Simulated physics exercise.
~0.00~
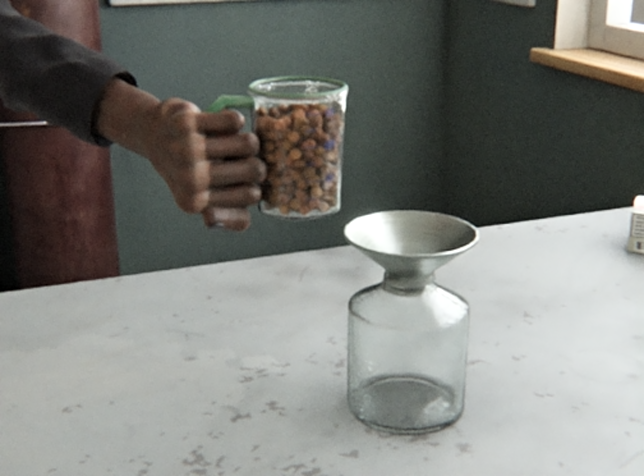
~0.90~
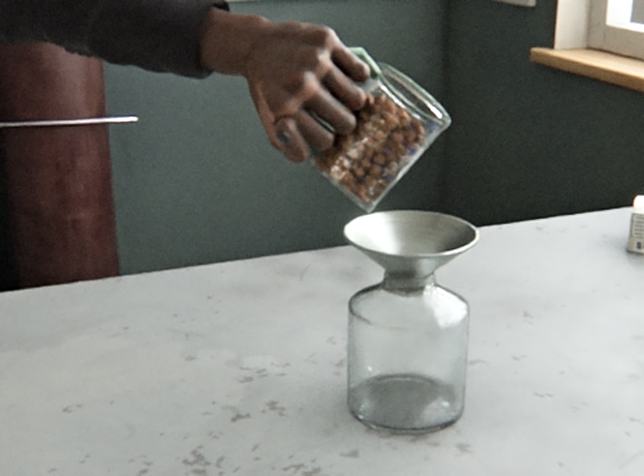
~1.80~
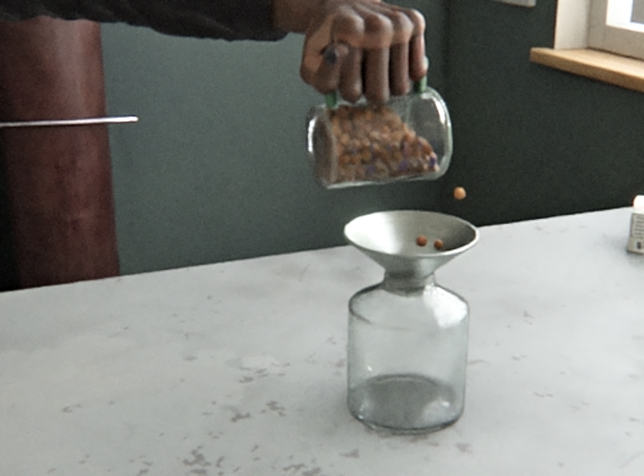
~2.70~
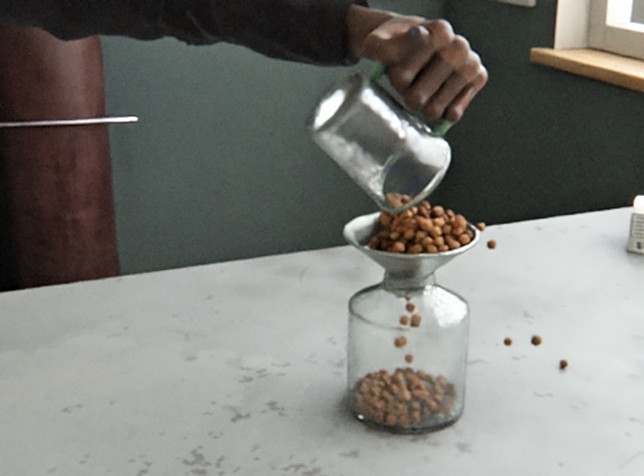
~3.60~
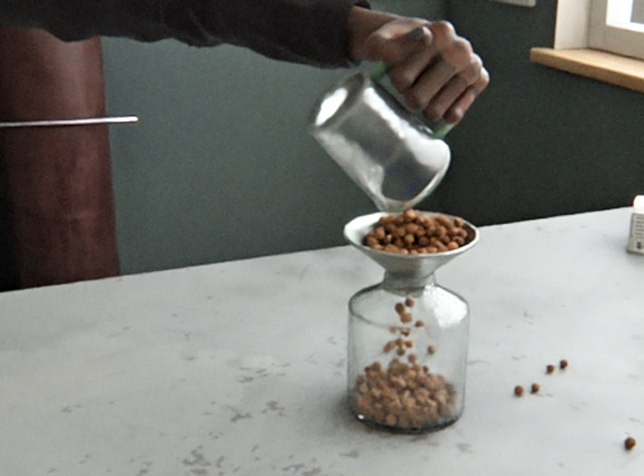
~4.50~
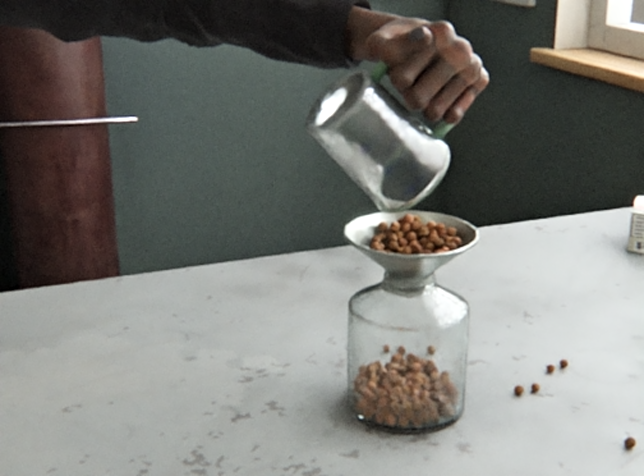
A dark-sleeved hand holds a clear glass cup full of brown cereal balls by its green handle, above a pale, speckled tabletop seen from slightly above. A metal funnel sits in the neck of an empty glass jar, with a dark green wall behind. The hand moves right and tips the cup until the first balls drop into the funnel. The cup turns further and empties, heaping the funnel while balls fall into the jar and a few scatter to the right. Finally, the cup stays tilted as the heap shrinks, with some balls still in the funnel and a pile in the jar.
